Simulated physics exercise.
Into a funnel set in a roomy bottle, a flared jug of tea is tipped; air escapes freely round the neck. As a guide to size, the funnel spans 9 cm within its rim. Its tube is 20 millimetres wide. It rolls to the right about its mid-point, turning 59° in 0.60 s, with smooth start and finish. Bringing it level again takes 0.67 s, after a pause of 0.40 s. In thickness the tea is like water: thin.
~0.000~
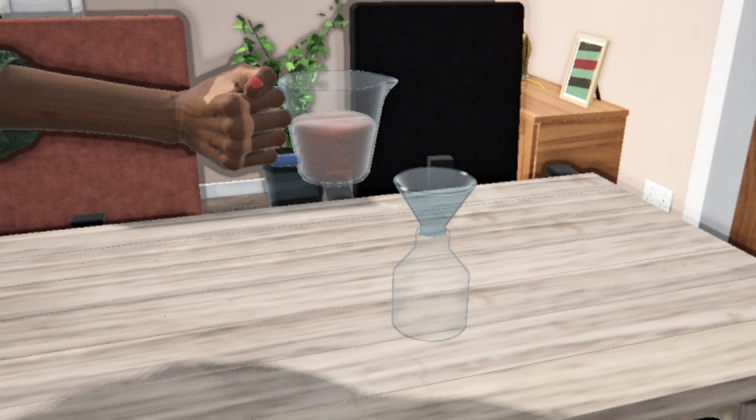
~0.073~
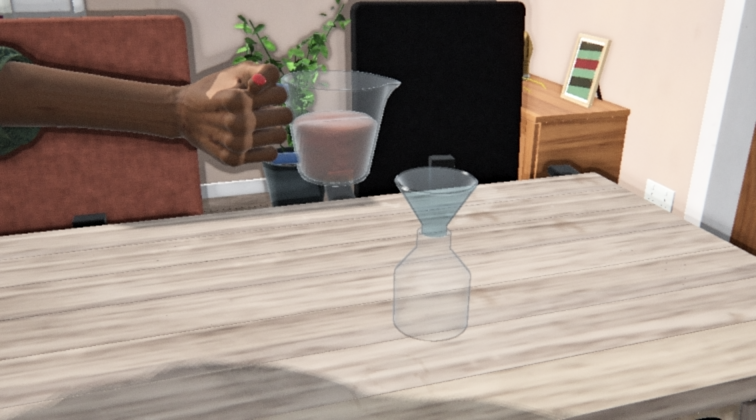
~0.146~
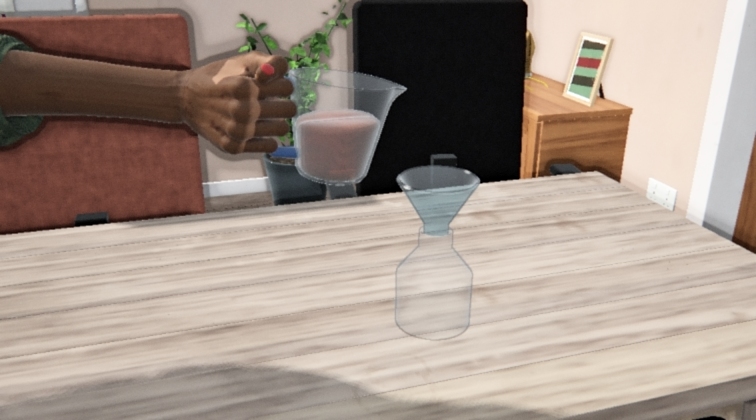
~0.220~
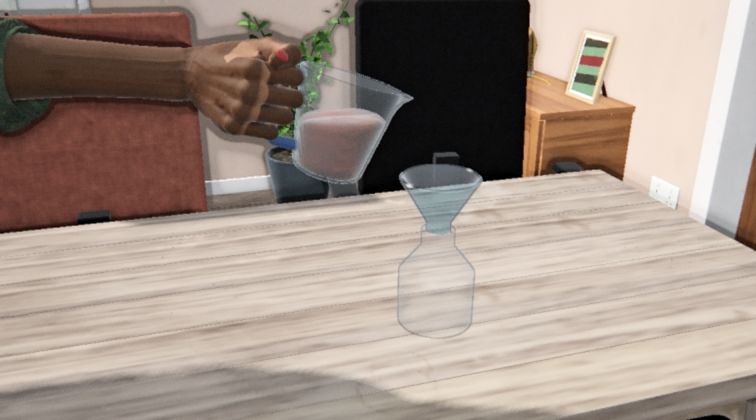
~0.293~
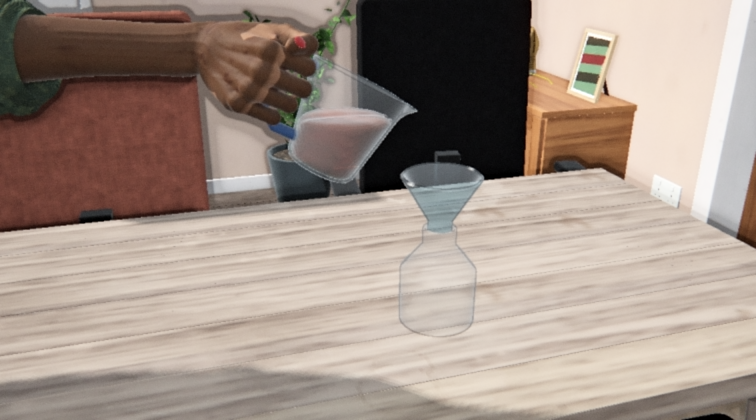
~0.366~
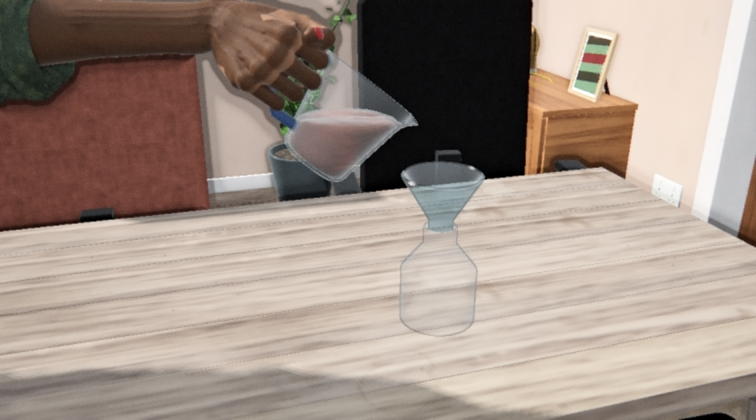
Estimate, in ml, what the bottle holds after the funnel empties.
170 ml.
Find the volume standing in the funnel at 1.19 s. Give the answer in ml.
I'd put it at about 30 ml.
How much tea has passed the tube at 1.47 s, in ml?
170 ml.
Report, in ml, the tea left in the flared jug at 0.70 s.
Some 280 ml.
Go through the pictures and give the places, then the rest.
In the first frame, it leans 0°; its right rim is at (397, 78); the tea meets the walls at (297, 121) and (363, 117); the funnel's rim runs from (401, 188) to (468, 181).
In the second frame, it leans 2°; its right rim is at (400, 81); the tea meets the walls at (302, 121) and (362, 116).
In the third frame, it leans 8°; its right rim is at (405, 87); the tea meets the walls at (305, 120) and (365, 116).
In the fourth frame, it leans 18°; its right rim is at (412, 96); the tea meets the walls at (308, 118) and (369, 114).
In the fifth frame, it leans 28°; its right rim is at (416, 109); the tea meets the walls at (301, 118) and (376, 116).
In the sixth frame, it leans 39°; its right rim is at (417, 123); the tea meets the walls at (300, 120) and (388, 117).
After 0.70 s the tilt is 59° and 20 ml has passed the tube, 30 ml is in the funnel, 275 ml in the flared jug and 0 ml has missed.
After 0.94 s the tilt is 59° and 80 ml has passed the tube, 45 ml is in the funnel, 210 ml in the flared jug and 0 ml has missed.
After 1.19 s the tilt is 48° and 135 ml has passed the tube, 30 ml is in the funnel, 185 ml in the flared jug and 0 ml has missed.
After 1.47 s the tilt is 12° and 165 ml has passed the tube, 5 ml is in the funnel, 185 ml in the flared jug and 0 ml has missed.
In the end 170 ml has passed the tube, 0 ml is in the funnel, 185 ml in the flared jug and 0 ml has missed.
